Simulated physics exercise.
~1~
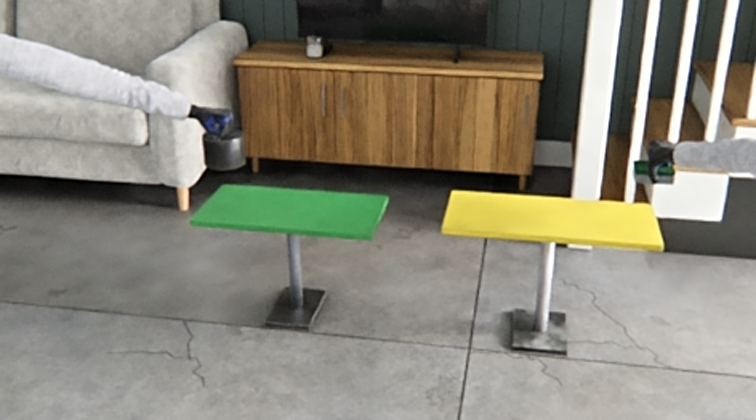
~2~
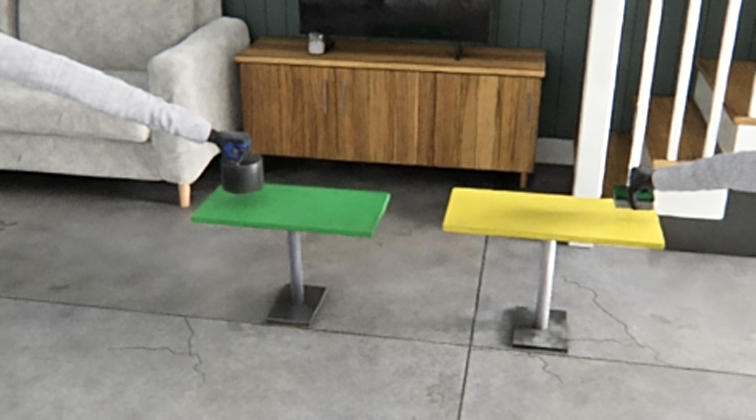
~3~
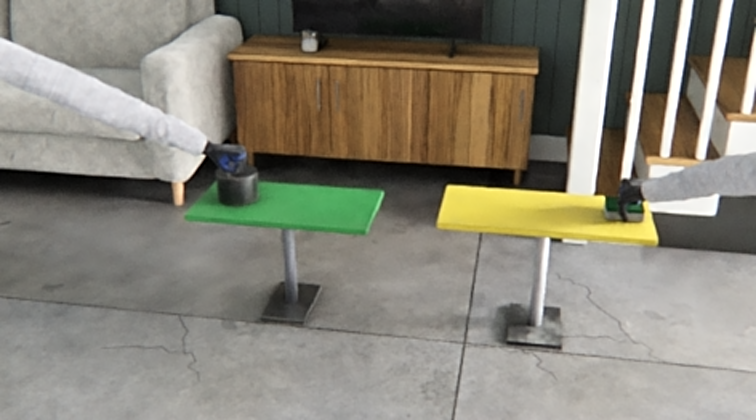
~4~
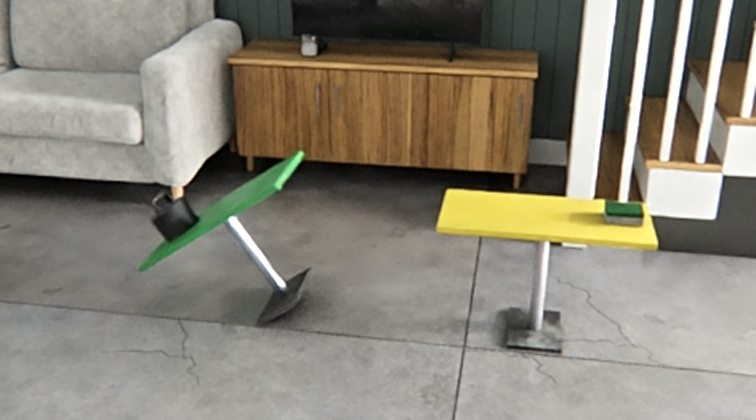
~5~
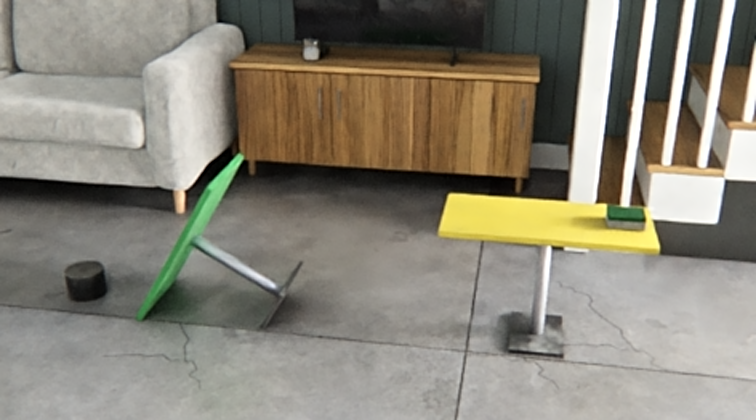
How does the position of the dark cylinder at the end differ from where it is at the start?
At the start the dark cylinder is held up by the left hand, just above and behind the left end of the green table. At the end it is on the floor, to the left of the tipped green table.
